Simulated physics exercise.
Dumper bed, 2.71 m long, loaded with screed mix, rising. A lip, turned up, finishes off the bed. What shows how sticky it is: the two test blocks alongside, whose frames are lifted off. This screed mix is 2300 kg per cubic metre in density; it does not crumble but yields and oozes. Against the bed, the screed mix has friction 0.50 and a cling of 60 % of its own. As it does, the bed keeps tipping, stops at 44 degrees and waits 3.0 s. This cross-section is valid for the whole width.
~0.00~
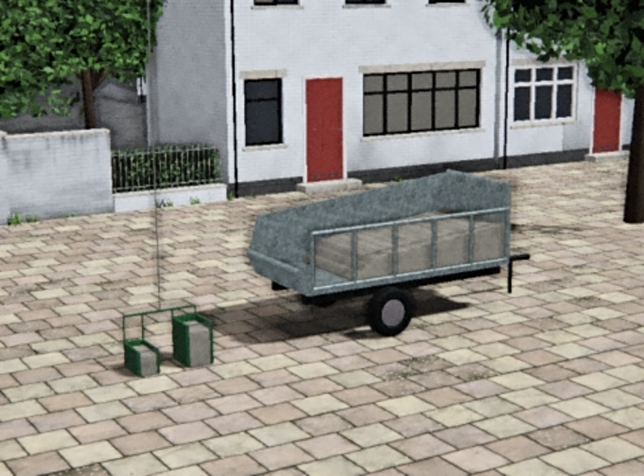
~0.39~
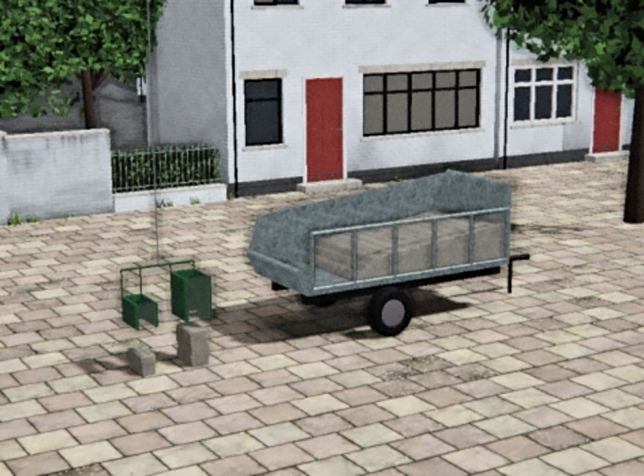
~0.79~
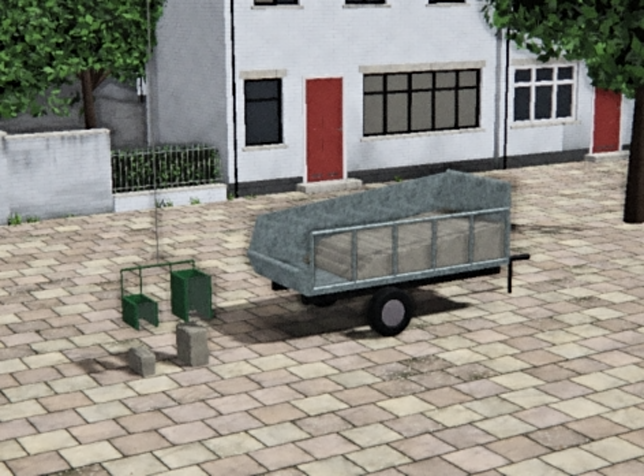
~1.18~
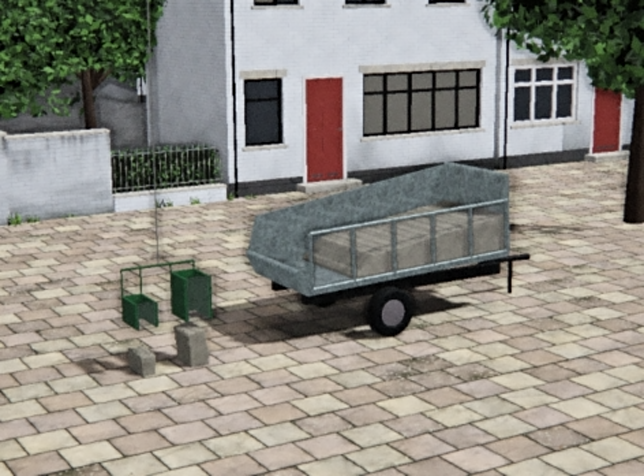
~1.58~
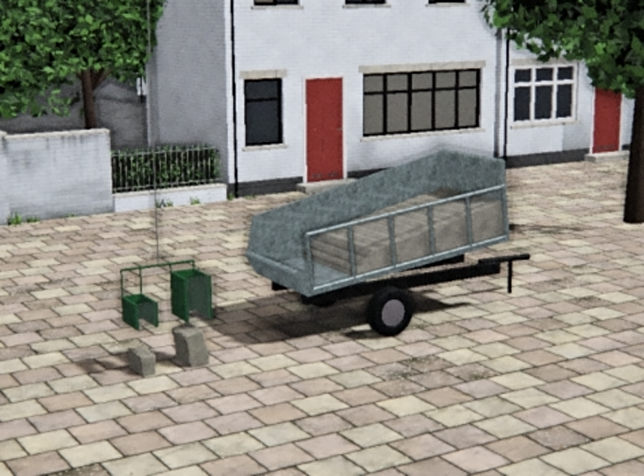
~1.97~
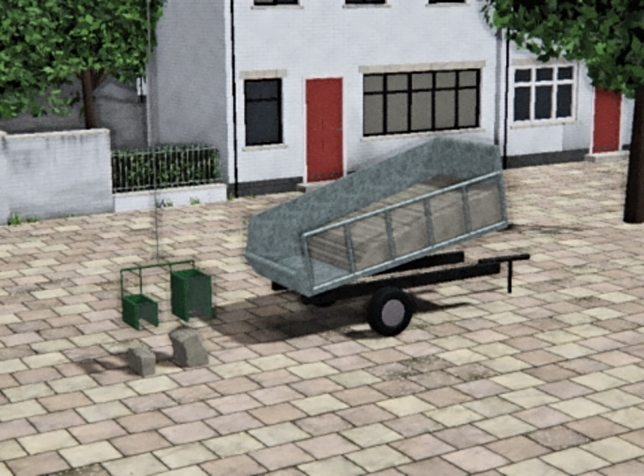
A grey metal trailer bed with see-through side panels, holding a pale beige load, stands on a paved square before white houses with red doors, seen from a fixed, slightly raised viewpoint. At left, two green open boxes on a cable rise off two grey blocks, one short and one taller. The bed's right end then tilts up slowly, while the taller block sags slightly.
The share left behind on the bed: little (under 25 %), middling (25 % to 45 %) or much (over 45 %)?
I reckon it lands in the middle range, from 25 to 45 percent.
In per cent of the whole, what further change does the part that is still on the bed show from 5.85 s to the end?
Roughly 50 per cent.
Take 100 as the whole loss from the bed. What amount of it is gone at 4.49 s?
It is about 0 %.
After 3.12 s, the tilt is 21 degrees and 100 % is on the bed.
After 4.49 s, the tilt is 34 degrees and 100 % is on the bed.
After 5.85 s, the tilt is 44 degrees and 85 % is on the bed.
After 7.22 s, the tilt is 44 degrees and 36 % is on the bed.
After 8.71 s, the tilt is 44 degrees and 36 % is on the bed.
